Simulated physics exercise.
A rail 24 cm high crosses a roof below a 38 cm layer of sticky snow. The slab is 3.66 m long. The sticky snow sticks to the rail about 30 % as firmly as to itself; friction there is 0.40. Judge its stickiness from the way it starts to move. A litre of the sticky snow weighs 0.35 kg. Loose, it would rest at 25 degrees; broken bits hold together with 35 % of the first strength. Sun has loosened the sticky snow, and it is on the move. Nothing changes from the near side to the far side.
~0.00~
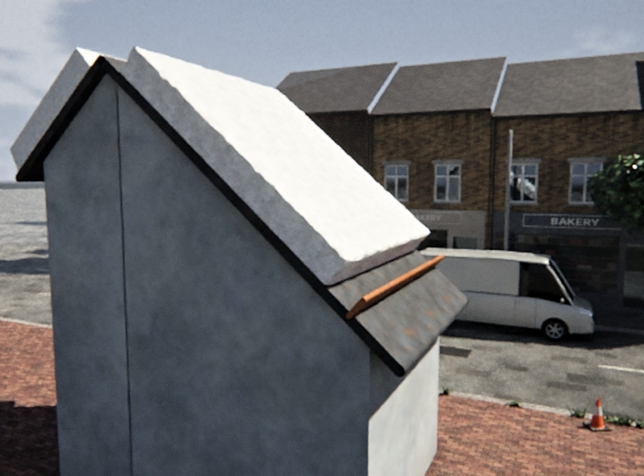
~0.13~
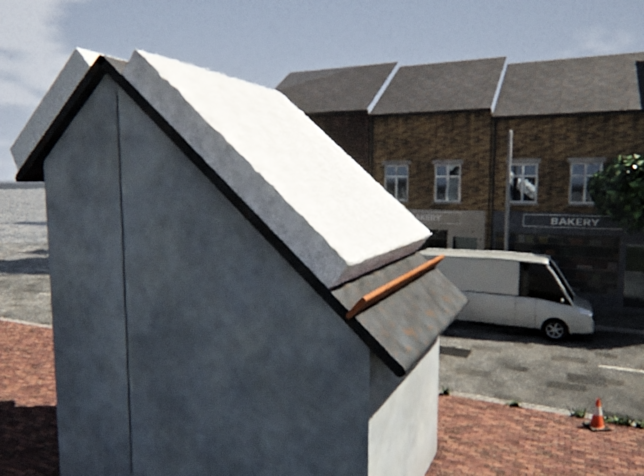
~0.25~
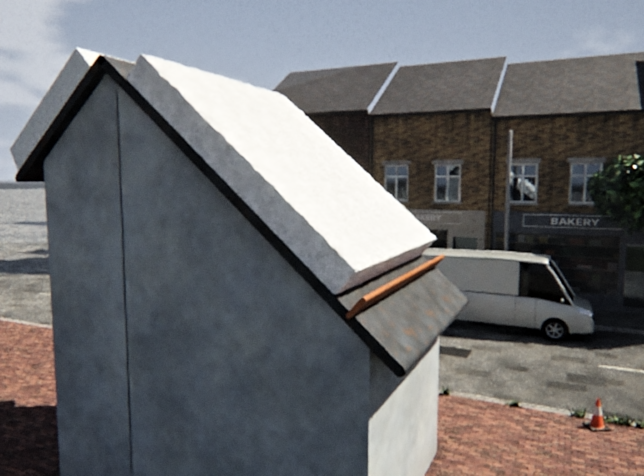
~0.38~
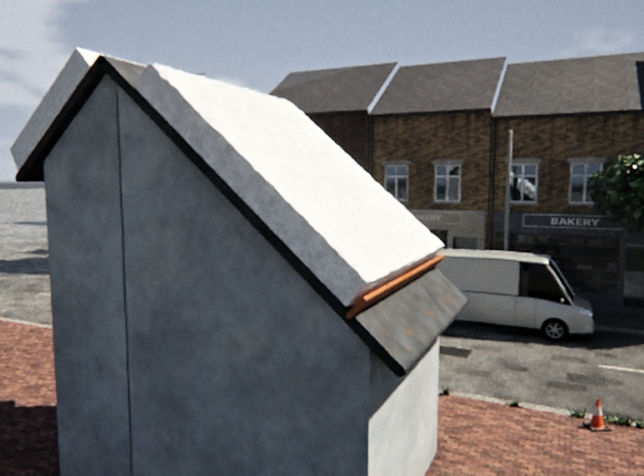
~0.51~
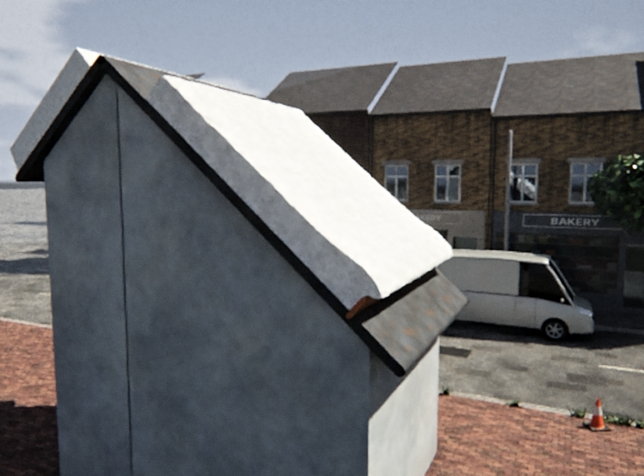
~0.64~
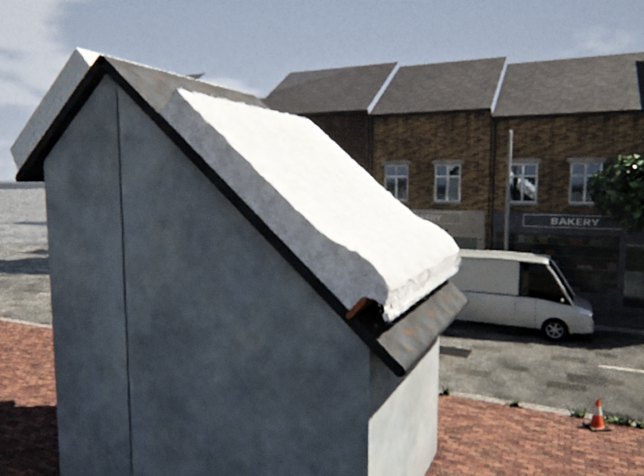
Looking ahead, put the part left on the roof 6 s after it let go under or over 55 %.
The part left on the roof 6 s after it let go is under 55 %.
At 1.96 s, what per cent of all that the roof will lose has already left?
Some 90 per cent.
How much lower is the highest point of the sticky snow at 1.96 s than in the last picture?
Roughly 1.7 m.
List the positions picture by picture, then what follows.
In the first picture, leading edge of the sticky snow at (344, 261).
In the second picture, leading edge of the sticky snow at (347, 263), its middle shifted 3.8 cm.
In the third picture, leading edge of the sticky snow at (354, 270), its middle shifted 14 cm.
In the fourth picture, leading edge of the sticky snow at (365, 282), its middle shifted 31 cm, 3 % of it past the rail, in one piece.
In the fifth picture, leading edge of the sticky snow at (380, 291), its middle shifted 52 cm, 7 % of it past the rail, in one piece.
In the sixth picture, leading edge of the sticky snow at (393, 315), its middle shifted 75 cm, 12 % of it past the rail, cracking.
After 1.24 s, 70 % of the snow is on the roof.
After 1.96 s, 31 % of the snow is on the roof.
After 2.68 s, 23 % of the snow is on the roof.
After 3.40 s, 22 % of the snow is on the roof.
After 6.00 s, at the end, 22 % of the snow is on the roof.
